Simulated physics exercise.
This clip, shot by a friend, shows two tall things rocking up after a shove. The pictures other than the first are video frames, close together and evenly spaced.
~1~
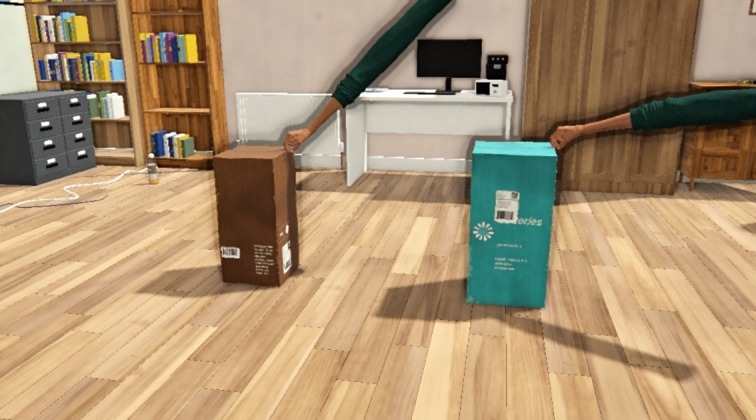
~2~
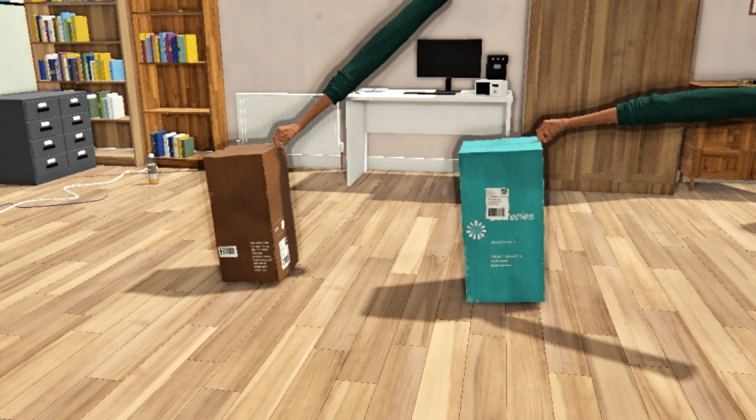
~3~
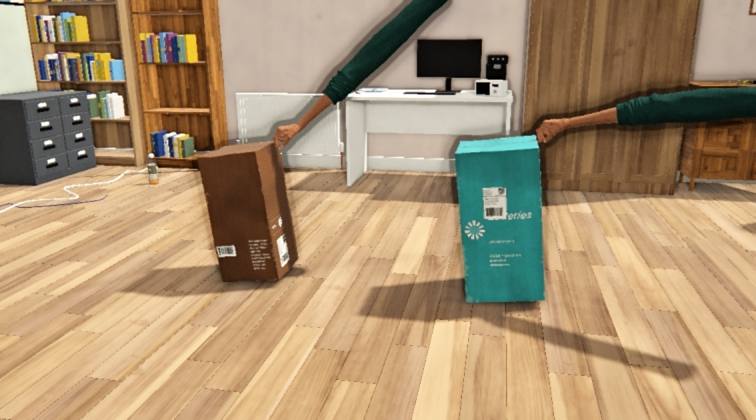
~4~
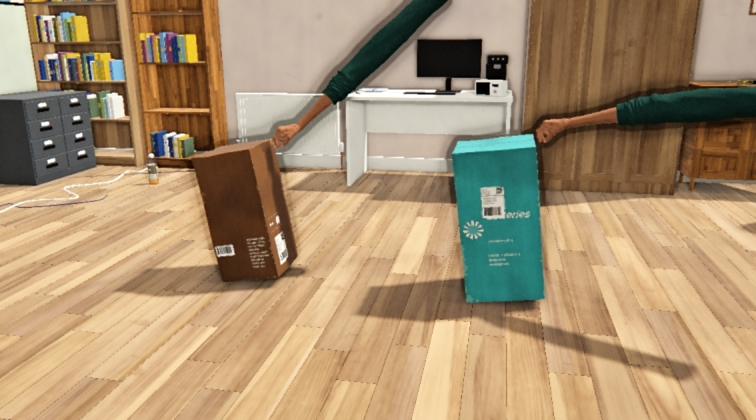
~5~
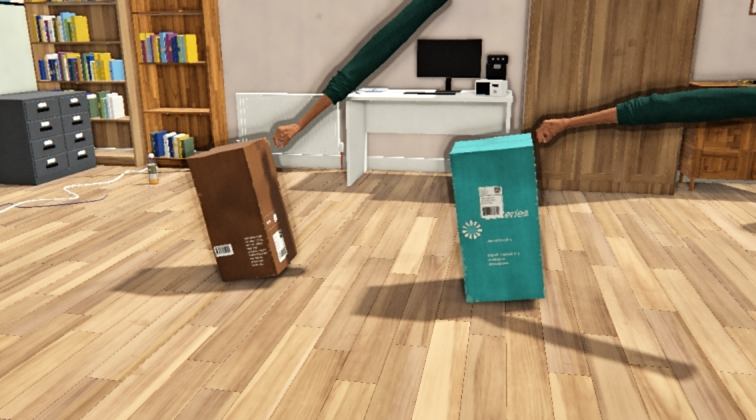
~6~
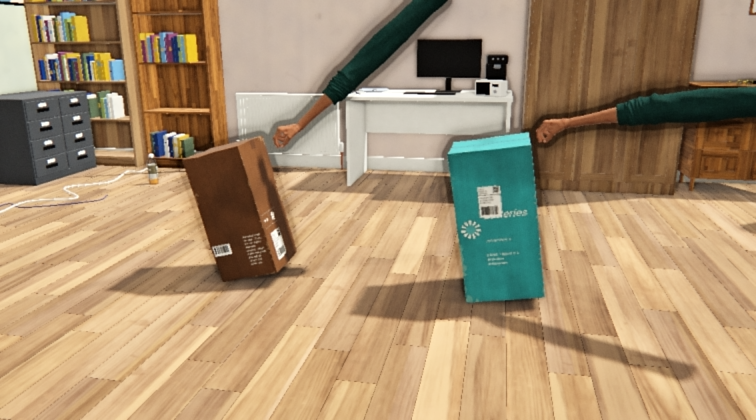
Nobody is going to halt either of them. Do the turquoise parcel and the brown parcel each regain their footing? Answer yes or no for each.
Turquoise parcel: Yes; brown parcel: No.
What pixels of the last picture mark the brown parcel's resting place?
About (182, 241).
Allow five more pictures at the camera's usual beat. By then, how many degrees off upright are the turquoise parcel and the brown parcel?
Estimated tilts: Approx. 10° and approx. 25°.
Then, 0.34 s past the last view, turquoise parcel upright near (510, 223); brown parcel 52° off upright near (202, 212).
Finally, the turquoise parcel rocks back upright, near (510, 222); the brown parcel falls over, near (182, 241).
